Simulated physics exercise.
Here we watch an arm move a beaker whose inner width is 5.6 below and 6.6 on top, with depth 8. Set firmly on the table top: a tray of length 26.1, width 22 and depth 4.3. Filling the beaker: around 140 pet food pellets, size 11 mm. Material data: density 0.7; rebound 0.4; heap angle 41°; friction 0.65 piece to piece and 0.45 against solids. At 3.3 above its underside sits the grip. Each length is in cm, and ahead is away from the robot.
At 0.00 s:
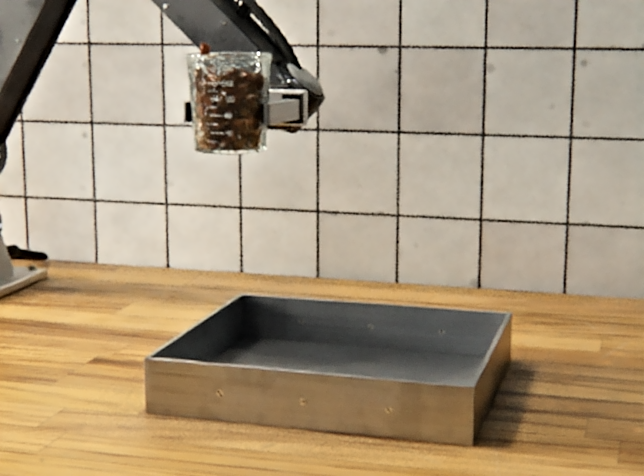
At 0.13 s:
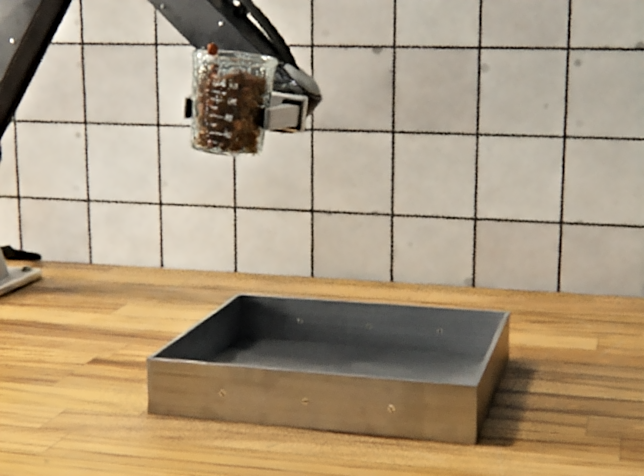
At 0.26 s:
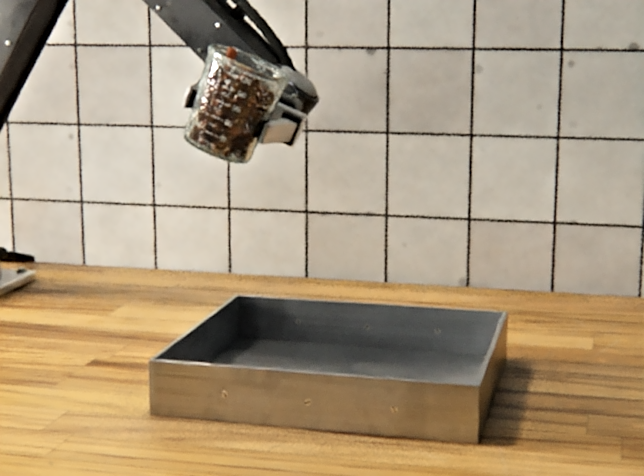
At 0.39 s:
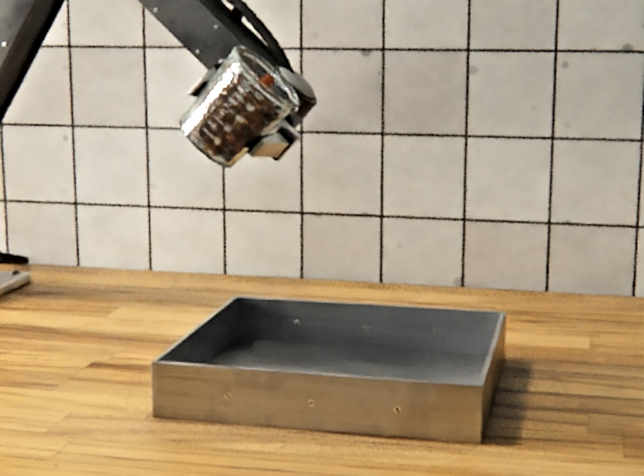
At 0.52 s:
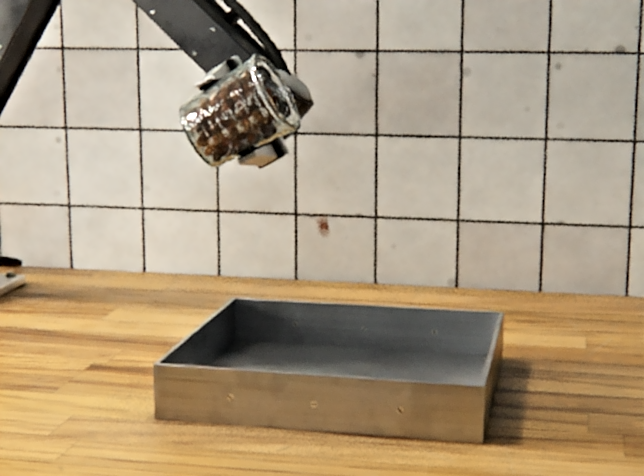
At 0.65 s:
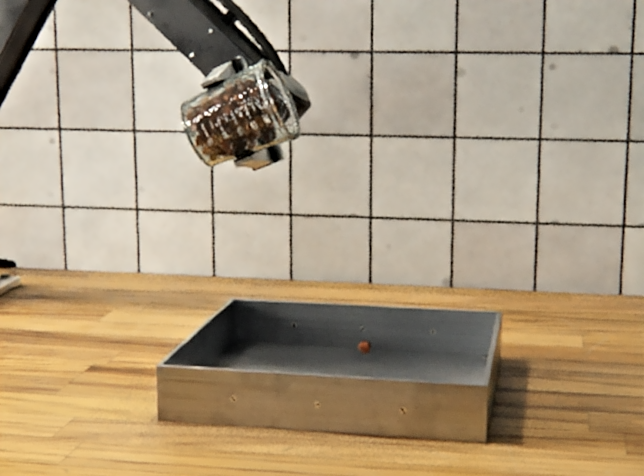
At the start, a robot arm holds a clear beaker filled with brown and reddish pellets upright above a grey metal tray on a wooden table. The arm steadily tilts the beaker to the right, and then a single reddish pellet drops out and lands inside the tray.
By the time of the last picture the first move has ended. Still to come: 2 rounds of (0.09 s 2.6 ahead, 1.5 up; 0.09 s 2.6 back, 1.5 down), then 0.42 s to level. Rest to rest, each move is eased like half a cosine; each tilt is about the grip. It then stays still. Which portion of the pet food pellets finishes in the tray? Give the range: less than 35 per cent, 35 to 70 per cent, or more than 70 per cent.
The share is 35 to 70 per cent.
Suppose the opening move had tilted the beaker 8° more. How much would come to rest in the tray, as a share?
Roughly 65 percent then.
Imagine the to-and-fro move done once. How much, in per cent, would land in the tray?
Near 40 per cent.
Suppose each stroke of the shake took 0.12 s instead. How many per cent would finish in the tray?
Estimate: Close to 25 percent.
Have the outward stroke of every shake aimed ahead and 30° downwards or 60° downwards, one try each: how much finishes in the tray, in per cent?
Near 10 and 5 percent respectively.
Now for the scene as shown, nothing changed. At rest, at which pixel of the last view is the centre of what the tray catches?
Roughly at pixel (381, 379).
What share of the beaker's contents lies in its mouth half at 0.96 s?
My estimate is near 80 per cent.
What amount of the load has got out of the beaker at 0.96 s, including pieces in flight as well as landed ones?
About 35 per cent so far.
After 0.96 s, tilted 67° forward, highest piece 27 above the table; 87 in the beaker, 39 in the tray, 10 in flight or on a rim.
After 1.27 s, tilted 20° forward, highest piece 27 above the table; 81 in the tray, 55 in the beaker.
After 1.63 s, level, highest piece 25 above the table; 81 in the tray, 55 in the beaker.
After 2.68 s, level, highest piece 25 above the table; 81 in the tray, 55 in the beaker.
In the end, 81 in the tray, 55 in the beaker. That is 60 % in the tray.
